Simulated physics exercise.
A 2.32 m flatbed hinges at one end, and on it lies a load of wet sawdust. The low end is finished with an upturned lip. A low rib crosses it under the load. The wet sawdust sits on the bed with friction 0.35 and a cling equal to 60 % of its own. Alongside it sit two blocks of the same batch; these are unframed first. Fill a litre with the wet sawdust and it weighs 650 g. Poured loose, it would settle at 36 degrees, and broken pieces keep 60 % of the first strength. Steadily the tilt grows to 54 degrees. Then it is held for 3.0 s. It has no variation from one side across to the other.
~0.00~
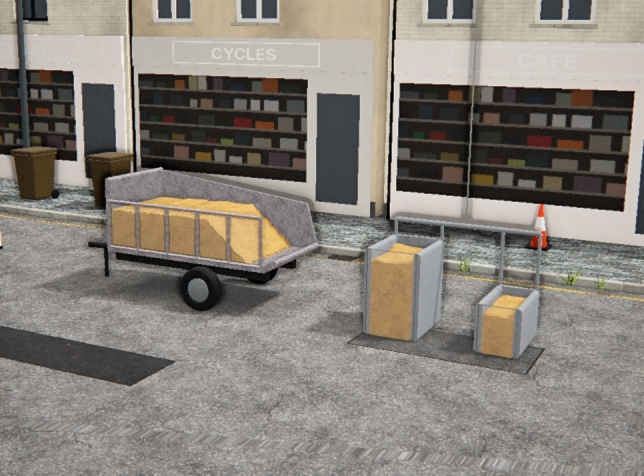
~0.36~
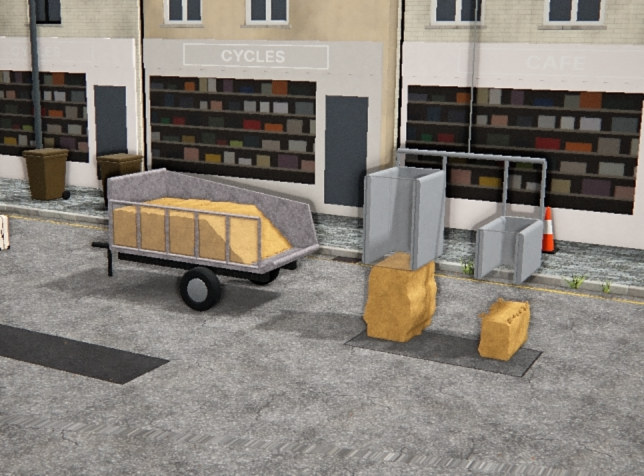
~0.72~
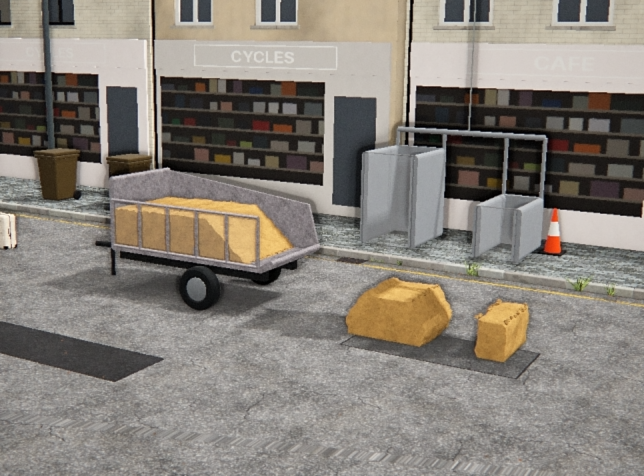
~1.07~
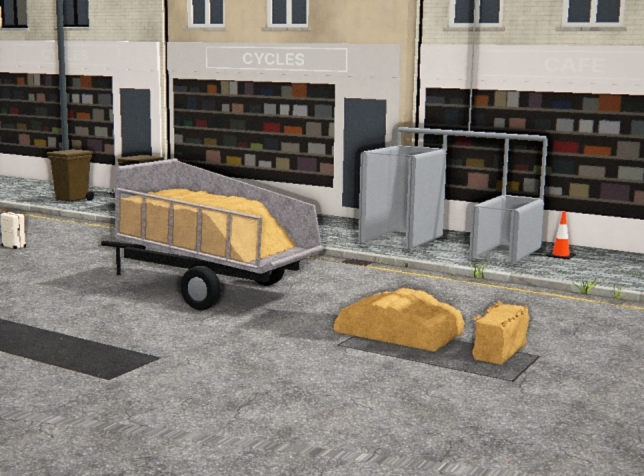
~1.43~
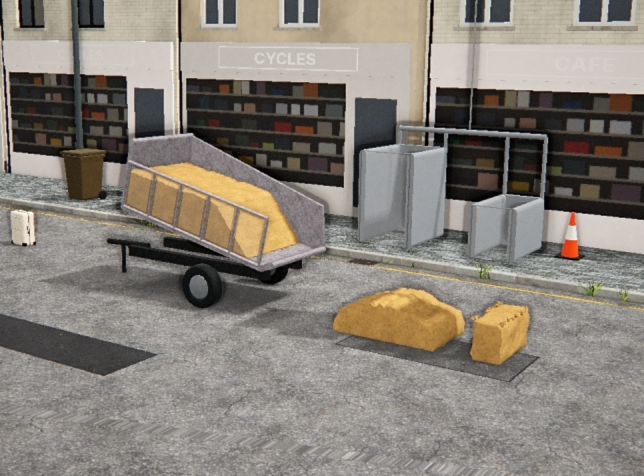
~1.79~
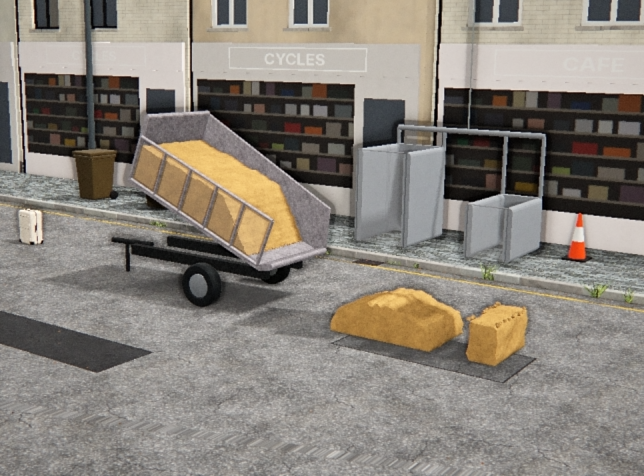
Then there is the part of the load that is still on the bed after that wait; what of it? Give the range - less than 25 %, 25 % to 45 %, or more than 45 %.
Less than 25 %.
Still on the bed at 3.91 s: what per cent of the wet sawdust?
I'd estimate close to 30 in a hundred.
After 2.42 s, the tilt is 38 degrees and 100 % is on the bed.
After 3.17 s, the tilt is 54 degrees and 71 % is on the bed.
After 3.91 s, the tilt is 54 degrees and 28 % is on the bed.
After 4.66 s, the tilt is 54 degrees and 15 % is on the bed.
After 6.14 s, at the end, the tilt is 54 degrees and 13 % is on the bed.
